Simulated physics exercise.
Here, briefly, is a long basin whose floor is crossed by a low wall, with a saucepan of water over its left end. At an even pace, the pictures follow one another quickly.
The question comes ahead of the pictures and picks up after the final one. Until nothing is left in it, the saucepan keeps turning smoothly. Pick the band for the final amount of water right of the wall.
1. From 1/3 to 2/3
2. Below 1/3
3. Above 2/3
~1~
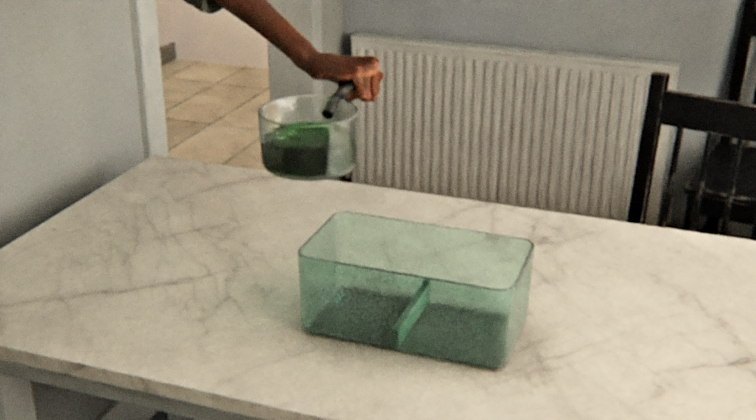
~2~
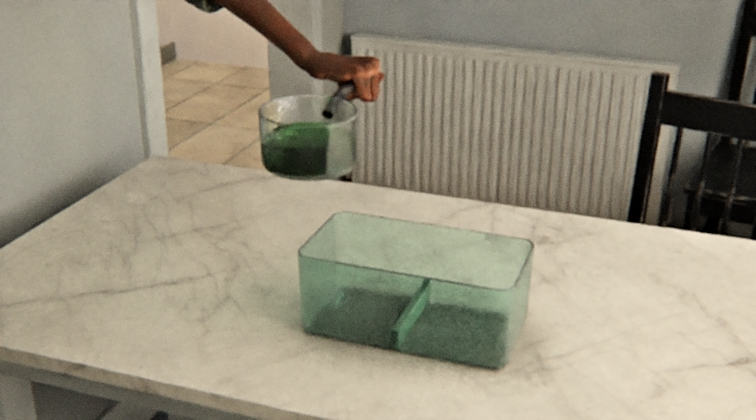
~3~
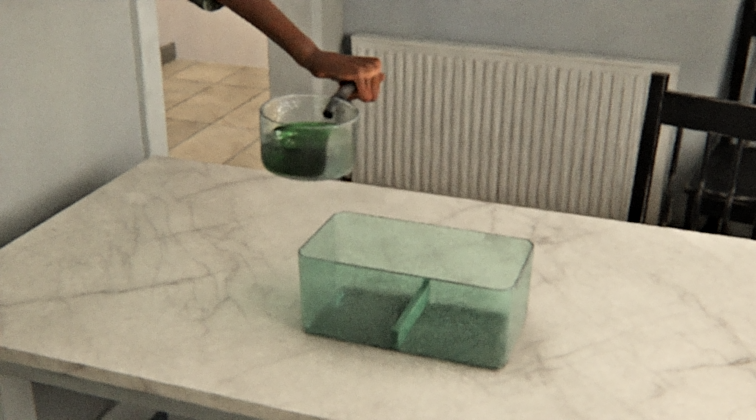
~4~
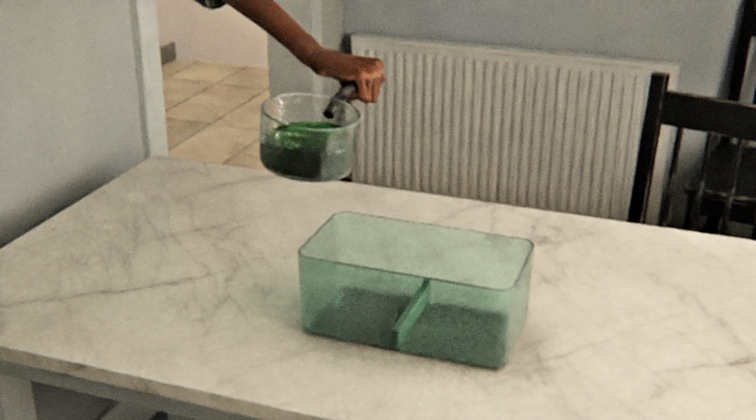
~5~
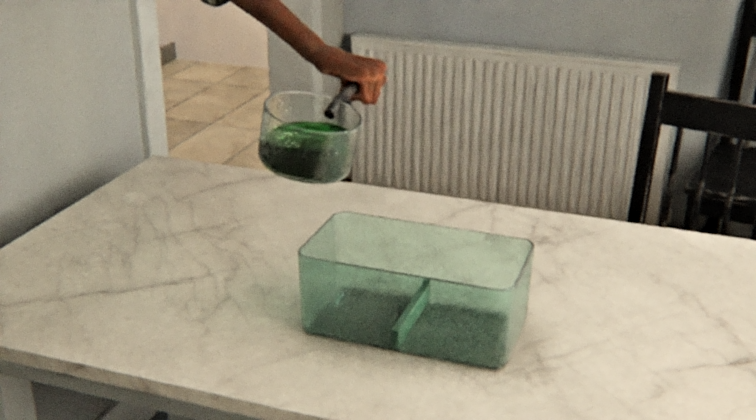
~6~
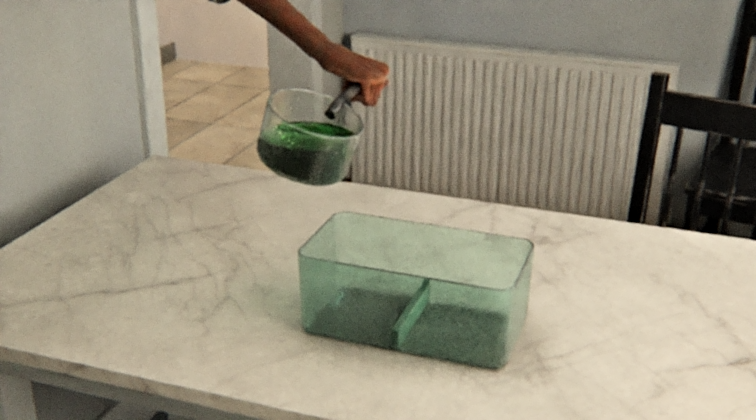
The answer is 2.
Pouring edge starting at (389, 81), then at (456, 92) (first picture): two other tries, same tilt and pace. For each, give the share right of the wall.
It comes to about 85 %, followed by about 75 %.
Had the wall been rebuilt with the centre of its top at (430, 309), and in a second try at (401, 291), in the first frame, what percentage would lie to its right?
Estimated: 10 % first, 25 % second.
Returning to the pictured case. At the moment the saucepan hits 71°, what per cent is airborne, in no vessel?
25 per cent.
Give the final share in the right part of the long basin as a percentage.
Estimate: Some 15 per cent.
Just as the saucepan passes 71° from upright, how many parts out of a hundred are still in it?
Some 70 per cent has not yet come out.
A moment on, the saucepan is tipped part way and 70 per cent is still to pour, 3 is left of the wall and 0 right of it.
Next, the saucepan is tipped on its side and 21 per cent is still to pour, 54 is left of the wall and 9 right of it.
Then the saucepan is tipped on its side and 4 per cent is still to pour, 79 is left of the wall and 12 right of it.
Later the saucepan is tipped on its side and 1 per cent is still to pour, 84 is left of the wall and 14 right of it.
In the end 86 per cent lies left of the wall, 14 right of it and 1 outside.
